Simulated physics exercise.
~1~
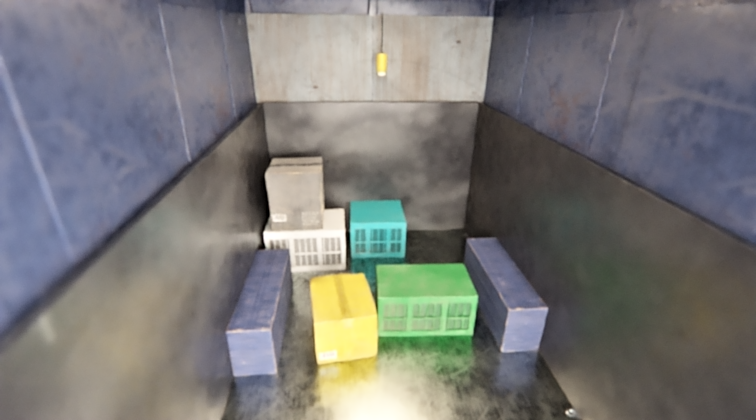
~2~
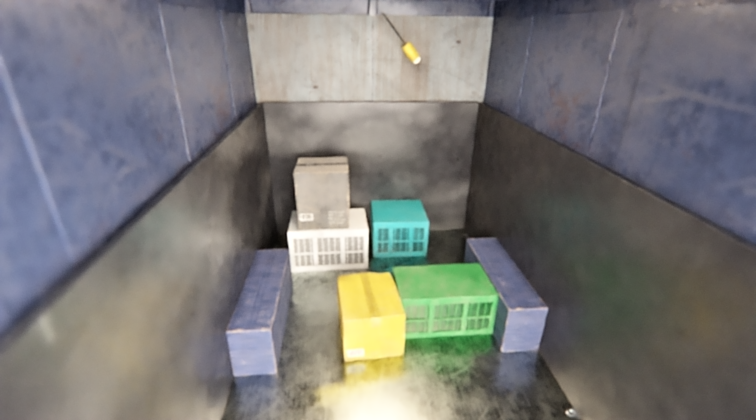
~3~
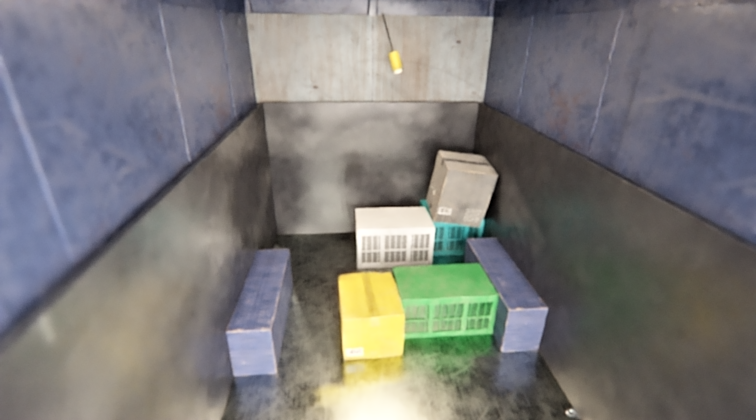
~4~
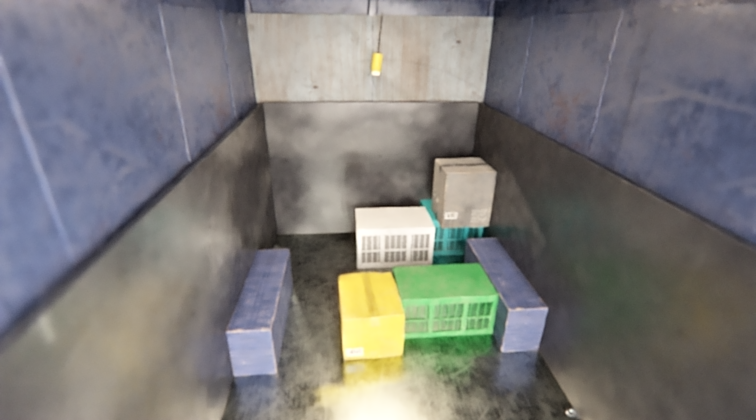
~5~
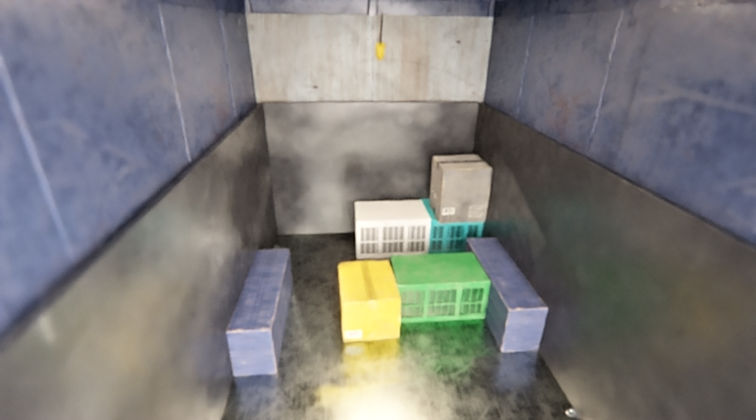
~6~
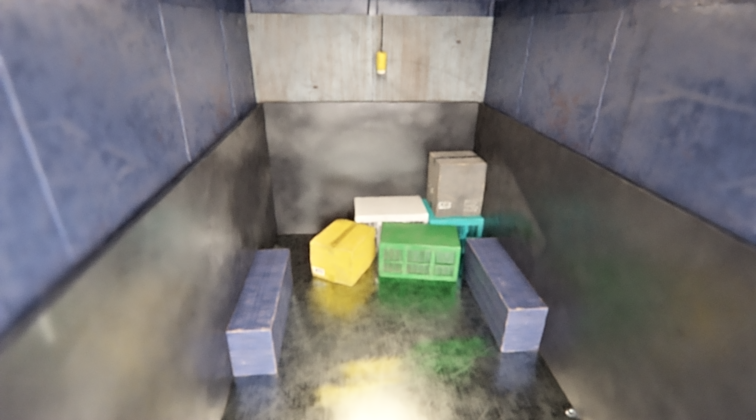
At first, a grey box sits on a white chest at the back of a van's load bay, beside a turquoise chest, with a yellow box and a green chest in front and a lamp hanging above. The lamp swings and everything slides a little to the right. The back chests then slide further right, and the grey box lands leaning on the turquoise chest. It settles upright there. Next the front pair and the white chest shift towards the bulkhead. Finally the yellow box, turned at an angle, and the green chest rest close against the back group, nothing toppled.
